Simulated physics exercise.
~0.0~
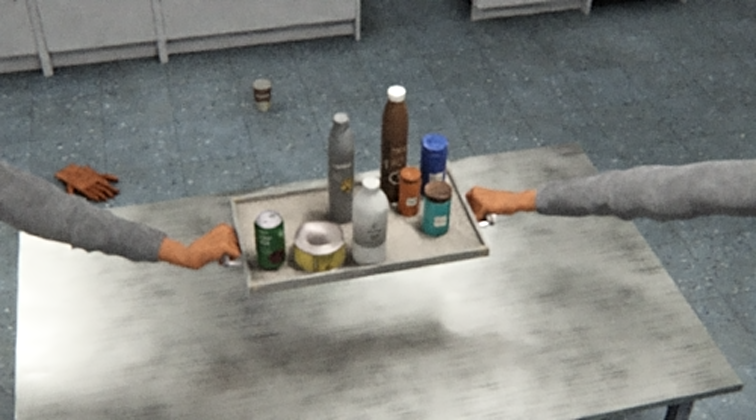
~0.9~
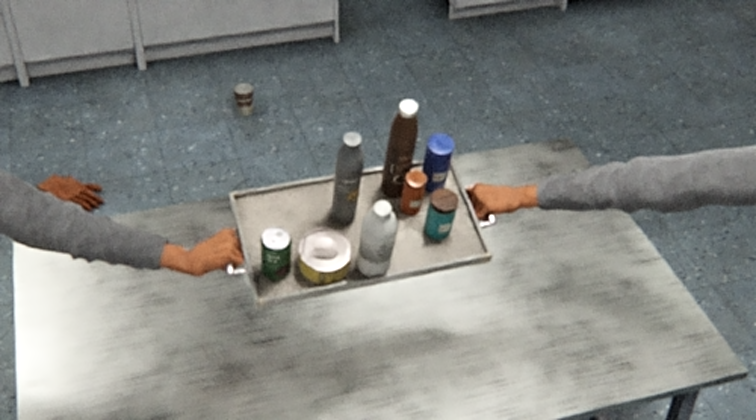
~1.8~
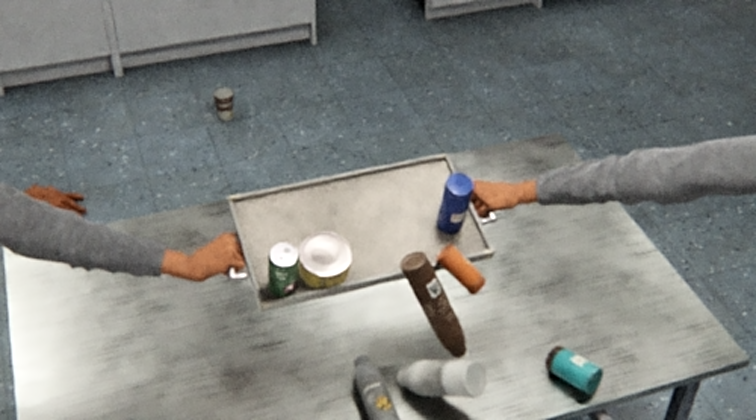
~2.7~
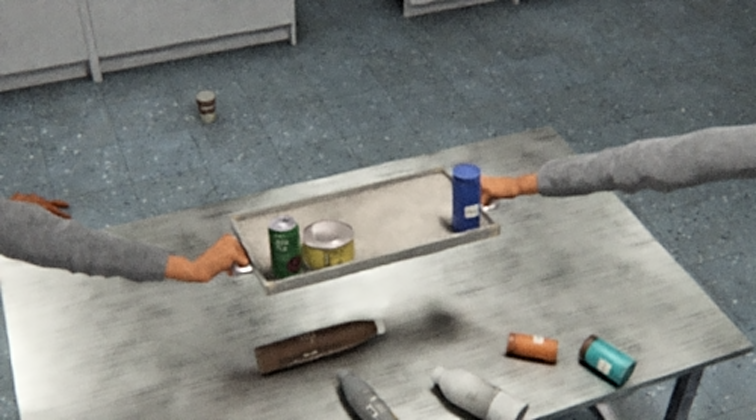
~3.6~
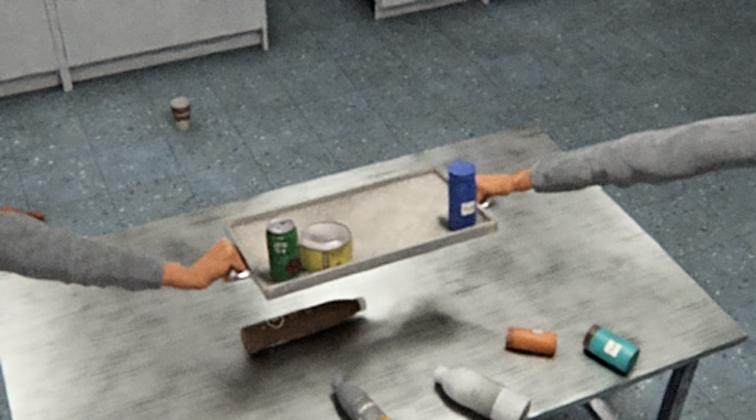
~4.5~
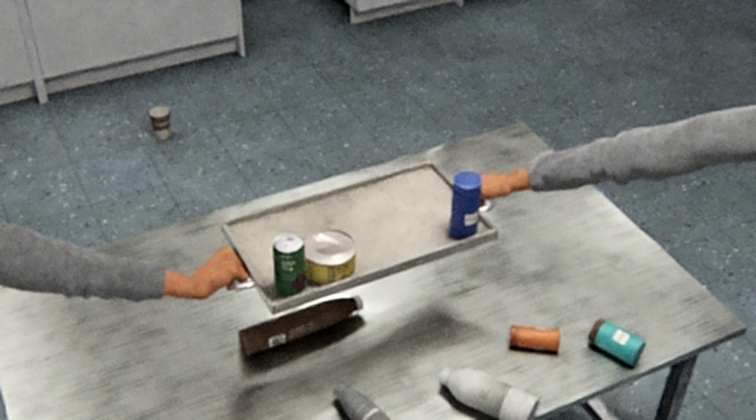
In the video, two hands hold a tray of bottles, cans and jars above a table and tilt it toward the viewer, sending five items tumbling off. The tray levels out, leaving a green can, yellow tub and blue jar upright while the fallen items lie on the table.
